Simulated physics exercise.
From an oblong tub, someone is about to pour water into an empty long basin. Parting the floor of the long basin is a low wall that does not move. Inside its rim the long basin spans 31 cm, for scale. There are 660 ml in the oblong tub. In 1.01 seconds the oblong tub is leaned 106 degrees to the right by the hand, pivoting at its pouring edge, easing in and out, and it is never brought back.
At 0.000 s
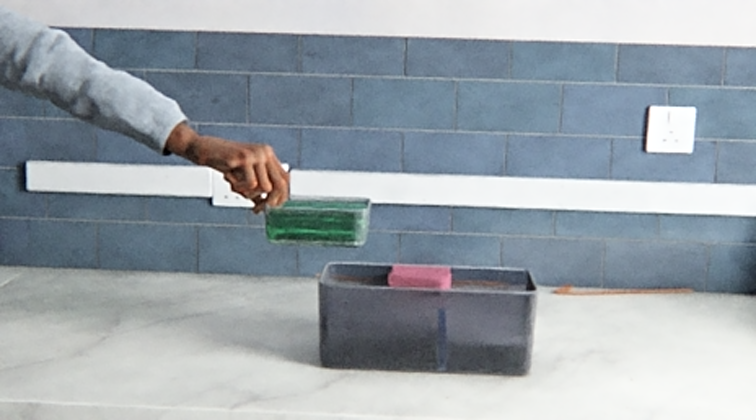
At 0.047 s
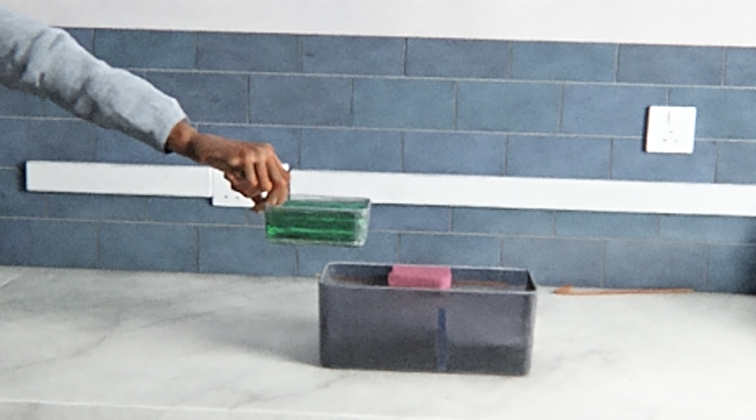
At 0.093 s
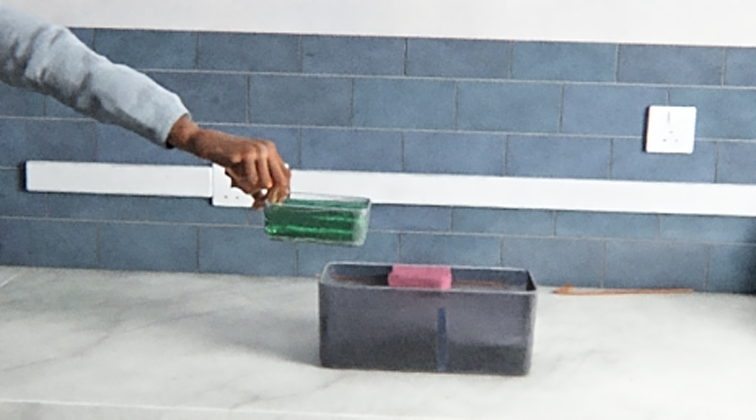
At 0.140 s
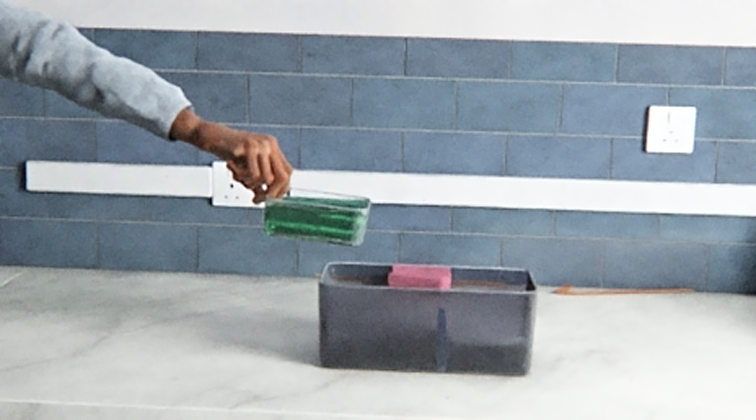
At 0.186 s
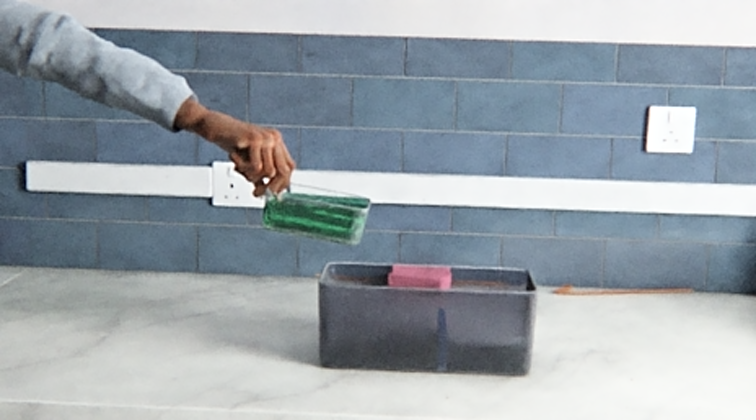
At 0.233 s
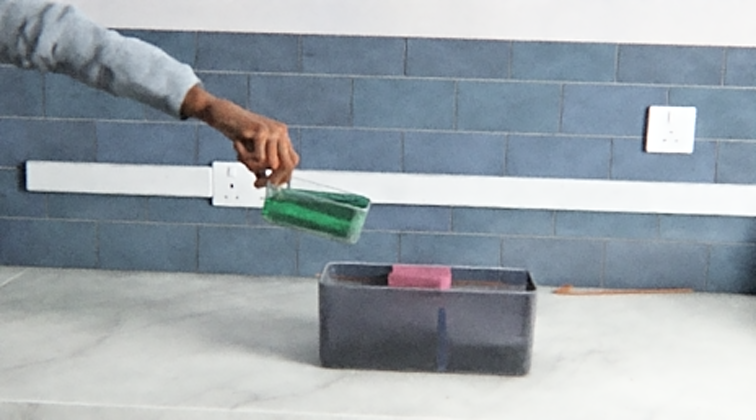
Hand holding a small clear tub of green liquid above a long dark basin, slowly tilting it slightly to the right.
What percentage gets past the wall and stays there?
About 44 per cent.
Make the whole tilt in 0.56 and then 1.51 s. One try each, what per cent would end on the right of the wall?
First 50, then 20 per cent.
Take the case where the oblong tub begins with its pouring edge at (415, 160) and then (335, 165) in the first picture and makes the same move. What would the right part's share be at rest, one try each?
75 and 5 %.
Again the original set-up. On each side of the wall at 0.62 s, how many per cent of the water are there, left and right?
20 per cent left and 0 right, roughly.
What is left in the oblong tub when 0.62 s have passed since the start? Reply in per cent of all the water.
30 %.
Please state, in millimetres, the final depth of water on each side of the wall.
The left ends up at roughly 14 mm, with the right at roughly 18 mm.
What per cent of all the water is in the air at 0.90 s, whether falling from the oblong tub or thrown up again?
Close to 6 in every hundred parts.
By 0.62 s the tilt is 71° and 31 per cent is still to pour, 19 is left of the wall and 0 right of it.
By 0.90 s the tilt is 103° and 3 per cent is still to pour, 38 is left of the wall and 47 right of it.
By 1.19 s the tilt is 106° and 0 per cent is still to pour, 50 is left of the wall and 43 right of it.
By 1.51 s the tilt is 106° and 0 per cent is still to pour, 49 is left of the wall and 44 right of it.
At rest 49 per cent lies left of the wall, 44 right of it and 7 outside.
